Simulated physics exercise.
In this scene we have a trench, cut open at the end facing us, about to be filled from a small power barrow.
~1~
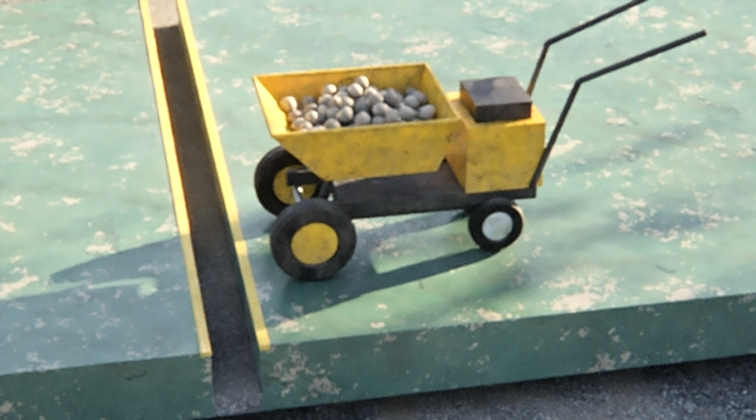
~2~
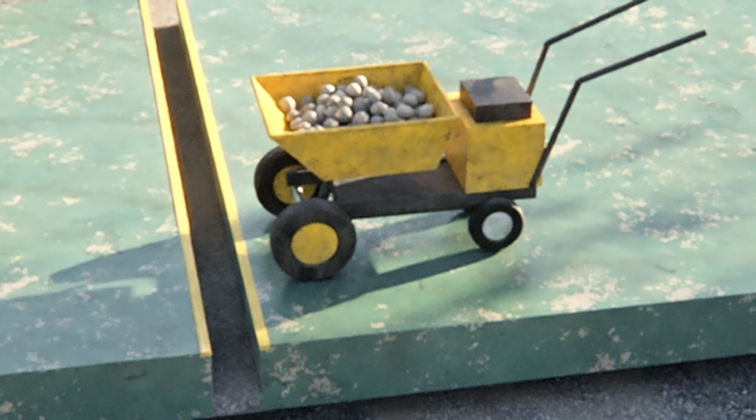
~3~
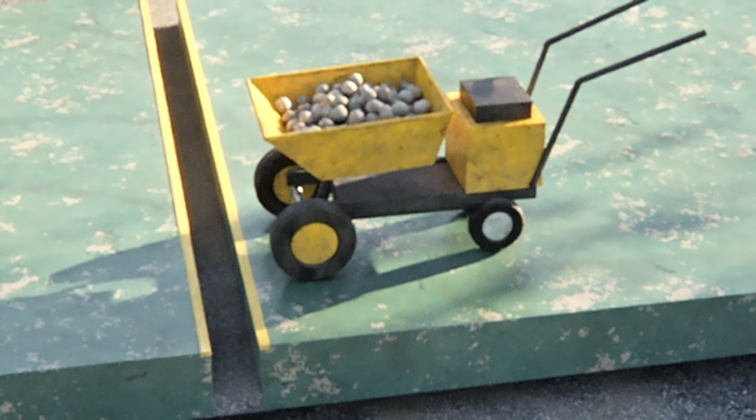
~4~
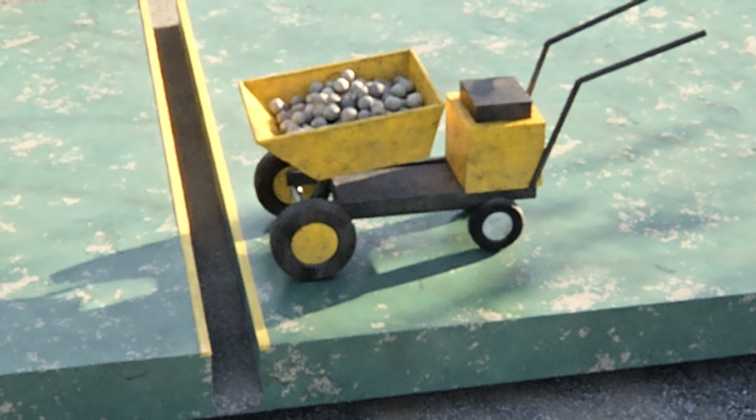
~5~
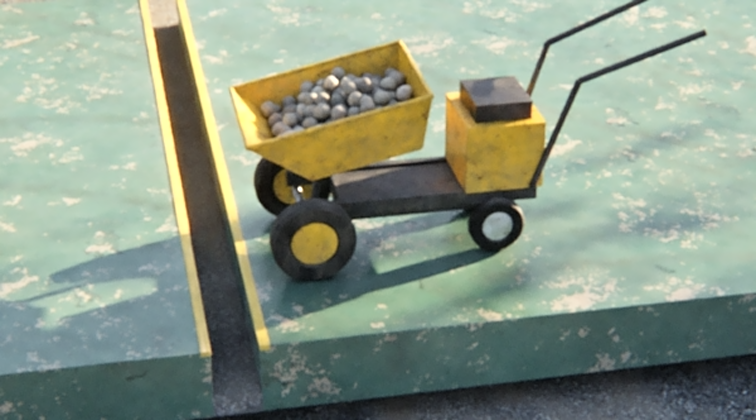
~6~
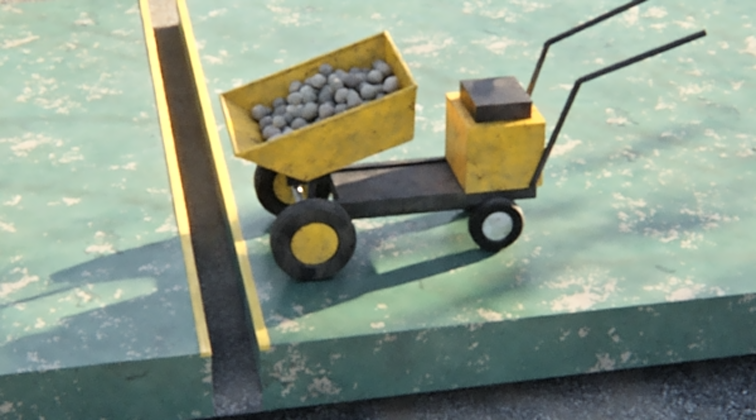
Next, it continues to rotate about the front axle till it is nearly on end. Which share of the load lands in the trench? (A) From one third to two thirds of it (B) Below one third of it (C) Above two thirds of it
Option B: Below one third of it.
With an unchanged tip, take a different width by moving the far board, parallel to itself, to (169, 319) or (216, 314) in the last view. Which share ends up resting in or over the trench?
Respectively, 20 % and 0 %.
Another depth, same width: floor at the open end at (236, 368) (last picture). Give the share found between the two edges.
Something like 0 %.
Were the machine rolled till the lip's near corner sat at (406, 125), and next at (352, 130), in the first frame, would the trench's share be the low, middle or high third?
The first stop gives in the middle band, while the second gives over two thirds.
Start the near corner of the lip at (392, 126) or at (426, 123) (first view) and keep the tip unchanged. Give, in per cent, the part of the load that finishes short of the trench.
You'd get around 40 in a hundred, then 60 in a hundred.
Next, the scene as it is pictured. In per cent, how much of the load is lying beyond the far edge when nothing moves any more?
It comes to 100 per cent or so.
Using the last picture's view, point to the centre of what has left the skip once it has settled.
Close to (116, 255), more or less.
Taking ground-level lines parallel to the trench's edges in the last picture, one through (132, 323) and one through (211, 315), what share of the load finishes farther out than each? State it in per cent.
I reckon some 60 per cent and some 100 per cent.
Soon after the last picture, skip tipped steeply; all in the skip.
A little later, skip tipped steeply; about two thirds in the skip; about a quarter beyond it; a small part falling.
Later still, skip tipped right over; a small part in the skip; nearly all beyond it.
At rest, skip tipped right over; a stray few in the skip; a stray few in or heaped over the trench; nearly all beyond it.
